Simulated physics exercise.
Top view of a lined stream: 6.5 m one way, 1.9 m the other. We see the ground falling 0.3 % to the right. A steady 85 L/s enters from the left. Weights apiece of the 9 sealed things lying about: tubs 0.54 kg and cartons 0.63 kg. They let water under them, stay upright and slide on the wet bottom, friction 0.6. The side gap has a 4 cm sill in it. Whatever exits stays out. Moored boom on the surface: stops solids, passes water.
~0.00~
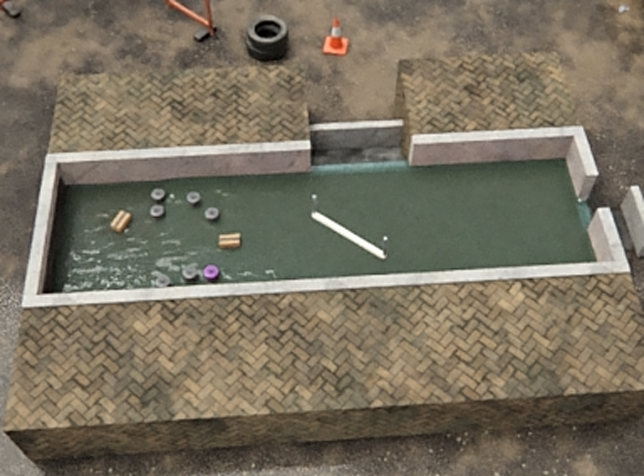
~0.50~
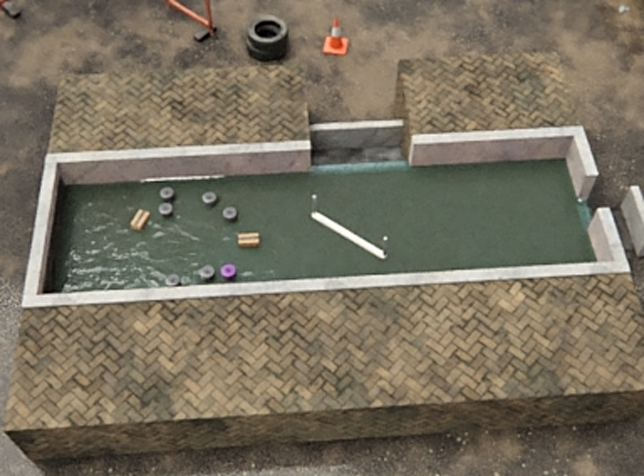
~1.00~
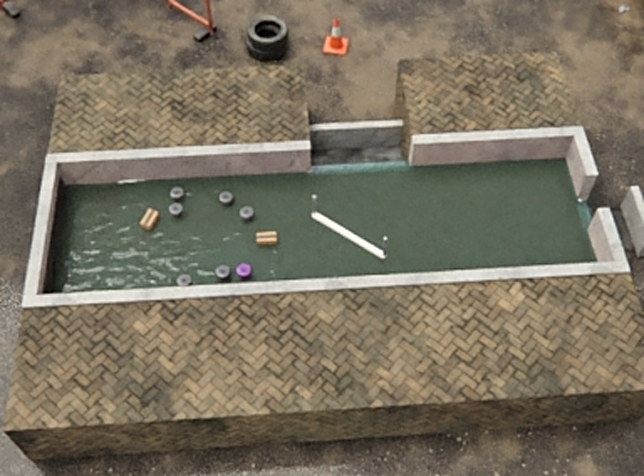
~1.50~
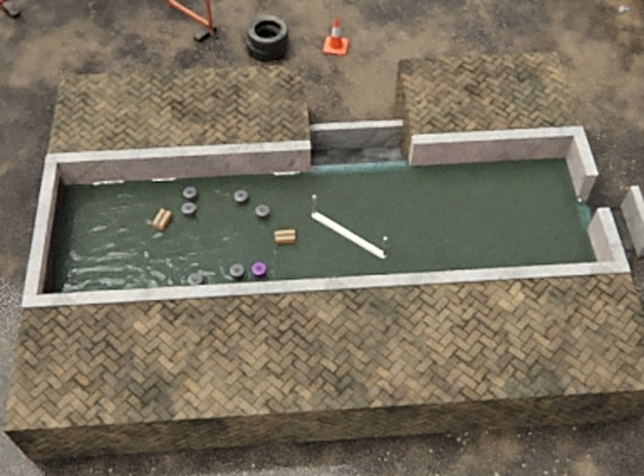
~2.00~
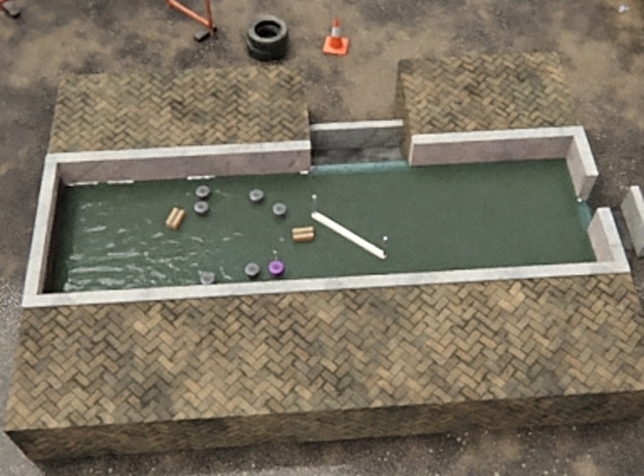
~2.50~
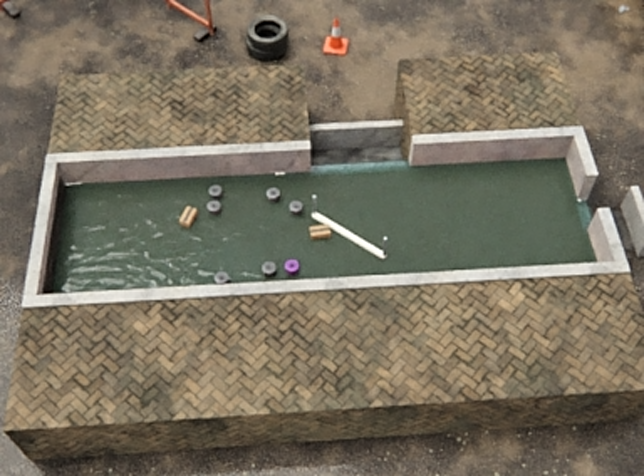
Purple tub, grey tubs and tan cartons drifting slowly rightward together across green water in a brick-edged channel, nearing a white boom.
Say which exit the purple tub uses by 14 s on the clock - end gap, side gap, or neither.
I would say neither one.
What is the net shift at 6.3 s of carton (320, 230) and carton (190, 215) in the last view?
Answer, in order asked: 140 cm, 250 cm.
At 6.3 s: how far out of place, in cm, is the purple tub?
About 200 cm out of place.
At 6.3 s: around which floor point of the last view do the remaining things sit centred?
Centre of the remaining things: Roughly (354, 232).
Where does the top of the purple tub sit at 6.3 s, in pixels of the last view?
Near (389, 263).
After 3.5 s the purple tub is near (322, 262), 1.3 m from its start, afloat; 0 of 9 are out; 9 afloat.
After 6.3 s the purple tub is near (389, 263), 2.1 m from its start, afloat; 2 of 9 are out; 7 afloat.
After 10.0 s the purple tub is near (453, 264), 2.9 m from its start, afloat; 5 of 9 are out; 4 afloat.
After 14.0 s the purple tub is near (505, 256), 3.5 m from its start, afloat; 5 of 9 are out; 4 afloat.
